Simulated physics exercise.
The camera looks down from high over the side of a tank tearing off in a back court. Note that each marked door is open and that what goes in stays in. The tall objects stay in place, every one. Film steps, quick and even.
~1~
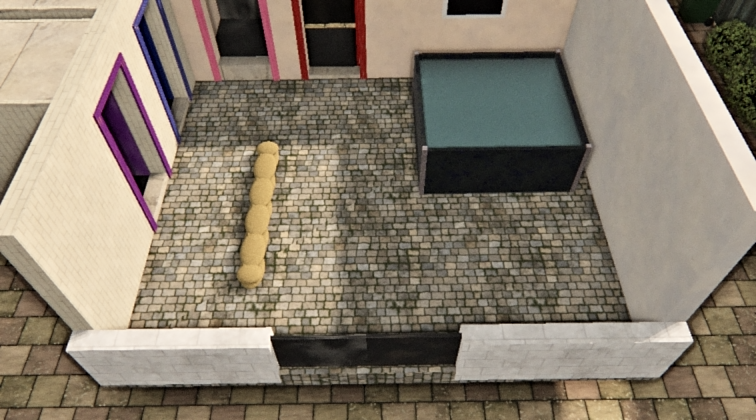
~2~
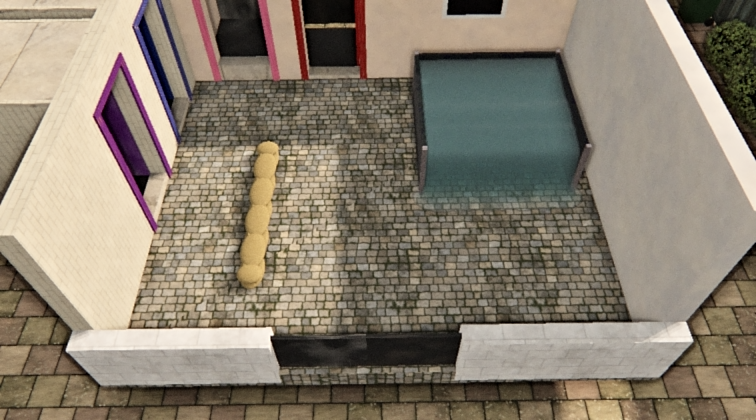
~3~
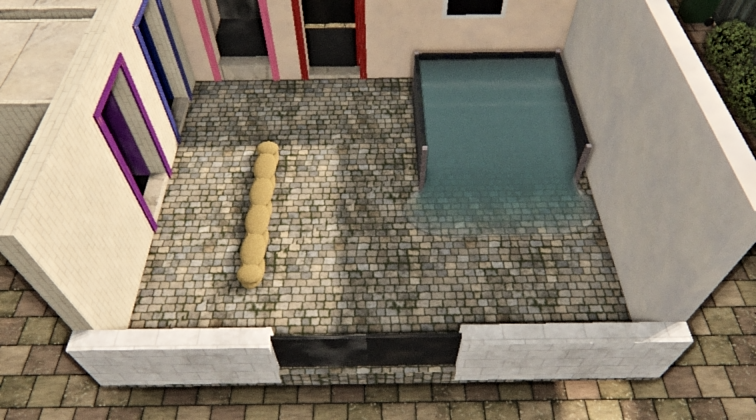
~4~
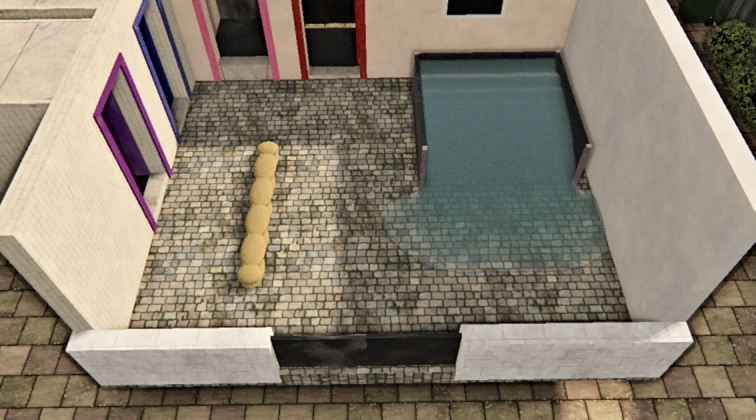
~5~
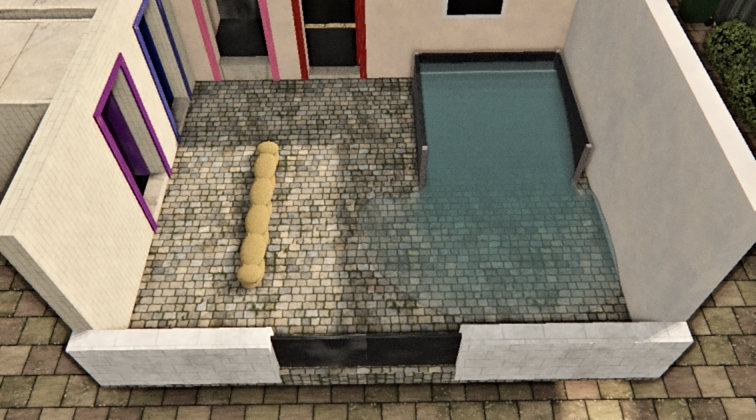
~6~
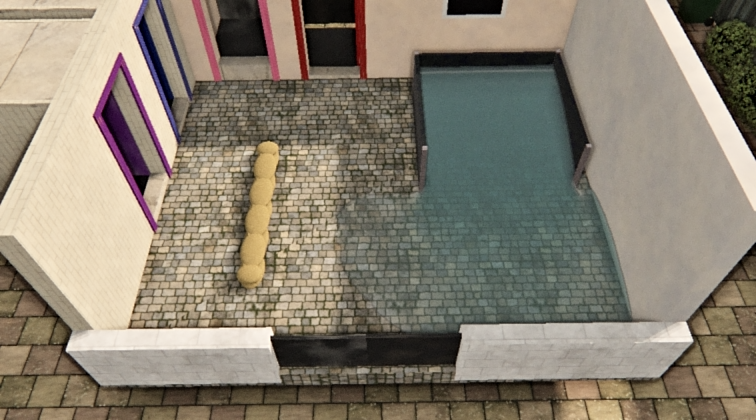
Water poured out of a dark-sided tank in the back corner of a walled, cobbled court when its front side came away, then spread forward and sideways across the stones along the right-hand wall.
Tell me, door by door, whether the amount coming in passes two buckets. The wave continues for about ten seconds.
At the red door it passes two buckets; at the purple door it stays within two buckets; at the blue door it passes two buckets; at the pink door it stays within two buckets.
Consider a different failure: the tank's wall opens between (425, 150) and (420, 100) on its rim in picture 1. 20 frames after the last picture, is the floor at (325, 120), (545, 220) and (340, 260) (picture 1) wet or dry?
Taking the points in order: Swamped, unwetted and swamped.
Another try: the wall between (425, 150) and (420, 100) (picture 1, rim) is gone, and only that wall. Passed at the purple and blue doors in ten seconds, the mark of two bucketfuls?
First purple door beats the mark, then blue door beats the mark.
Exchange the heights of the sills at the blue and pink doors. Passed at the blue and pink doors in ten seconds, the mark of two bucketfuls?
Result: Blue door comes in below; pink door ends up above the limit.
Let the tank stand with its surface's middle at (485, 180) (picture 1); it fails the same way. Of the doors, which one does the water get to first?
I'd go with the purple door.
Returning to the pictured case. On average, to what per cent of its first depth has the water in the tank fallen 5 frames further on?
I'd say around 46 per cent.
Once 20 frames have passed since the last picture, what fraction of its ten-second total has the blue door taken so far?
My guess is about 0 %.
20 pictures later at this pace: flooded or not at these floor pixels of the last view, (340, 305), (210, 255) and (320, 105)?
The three points read soaked through, soaked through and clear.
A moment on, water covers 35 % of the floor; the red door not reached, the purple door not reached, the blue door not reached, the pink door not reached.
Next, water covers 45 % of the floor; the red door not reached, the purple door not reached, the blue door not reached, the pink door not reached.
Then, water covers 65 % of the floor; the red door not reached, the purple door wet at the sill, nothing in, the blue door wet at the sill, nothing in, the pink door not reached.
Later, water covers 95 % of the floor; the red door over two buckets in, the purple door wet at the sill, nothing in, the blue door under two buckets in, the pink door wet at the sill, nothing in.
In the end, water covers 95 % of the floor; the red door far over two buckets in, the purple door wet at the sill, nothing in, the blue door far over two buckets in, the pink door wet at the sill, nothing in.
